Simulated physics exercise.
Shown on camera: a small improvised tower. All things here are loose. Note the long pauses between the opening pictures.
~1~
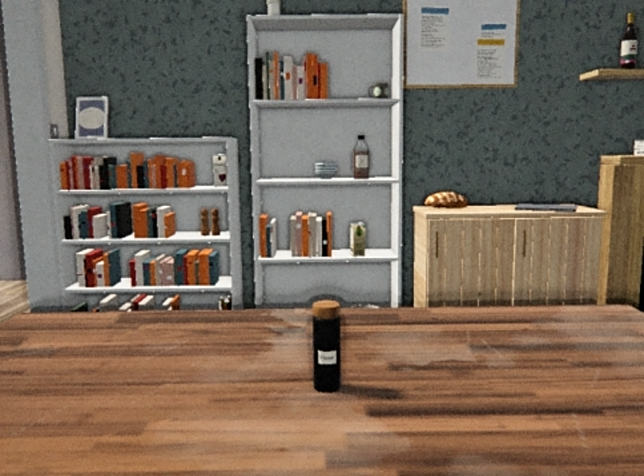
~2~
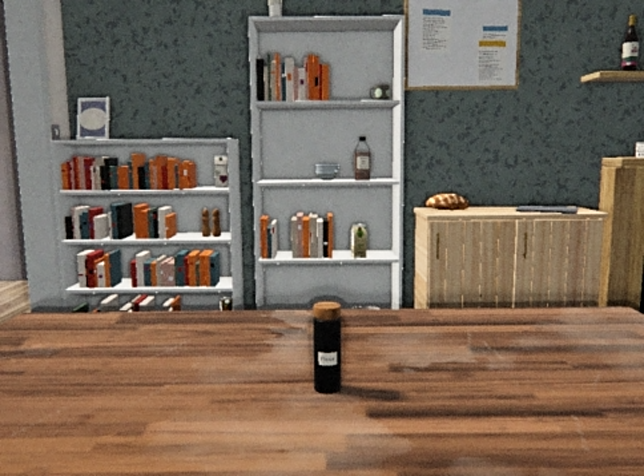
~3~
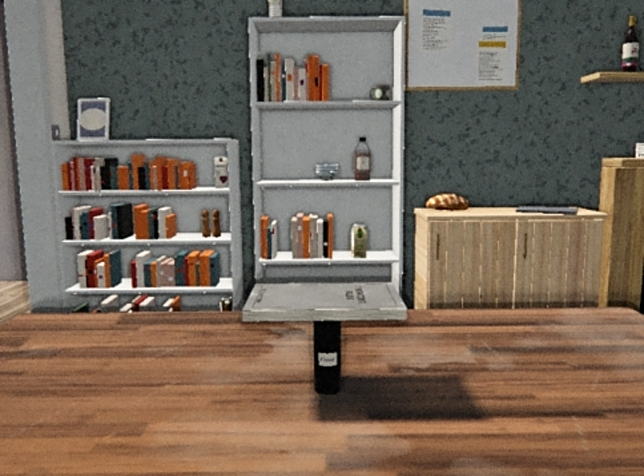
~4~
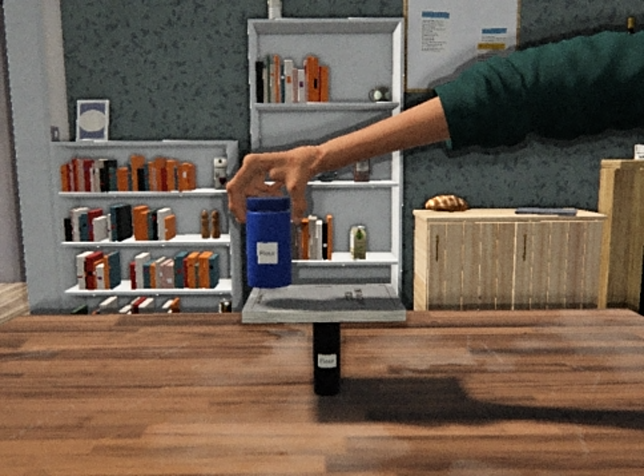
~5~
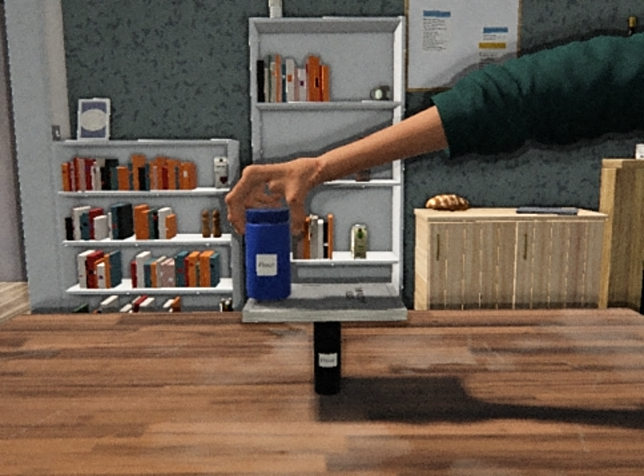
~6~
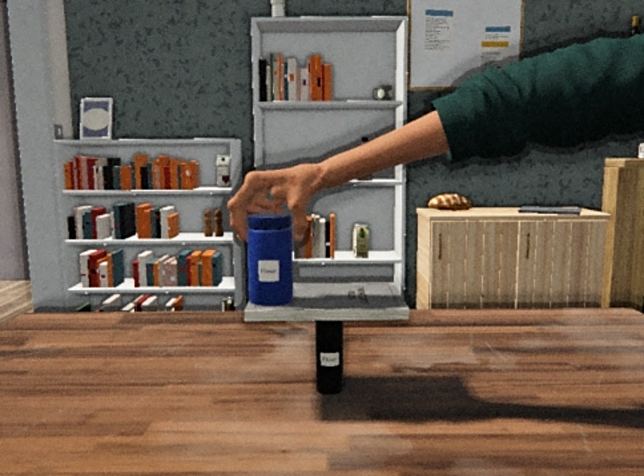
A grey book appeared flat across a small black bottle on the wooden table, then a hand reaching in from the right lowered a blue jar onto the book's left side, still touching it.
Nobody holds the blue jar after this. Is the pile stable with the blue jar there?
The stack cannot bear the weight.
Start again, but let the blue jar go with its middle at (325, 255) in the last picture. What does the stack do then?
What happens next is that it remains standing.
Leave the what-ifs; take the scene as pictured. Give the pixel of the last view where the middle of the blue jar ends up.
End position in the final view: Approximately (194, 392).
Then, 0.40 s later than the last frame, blue jar now fallen; grey book tilted by 64°.
Then, 0.60 s later than the last frame, grey book now fallen.
Then, 0.90 s later than the last frame, black shaker now fallen.
When it is over, fallen, grey book, black shaker and blue jar. End places, in pixels of the last picture, blue jar near (195, 392). The stack gives way.
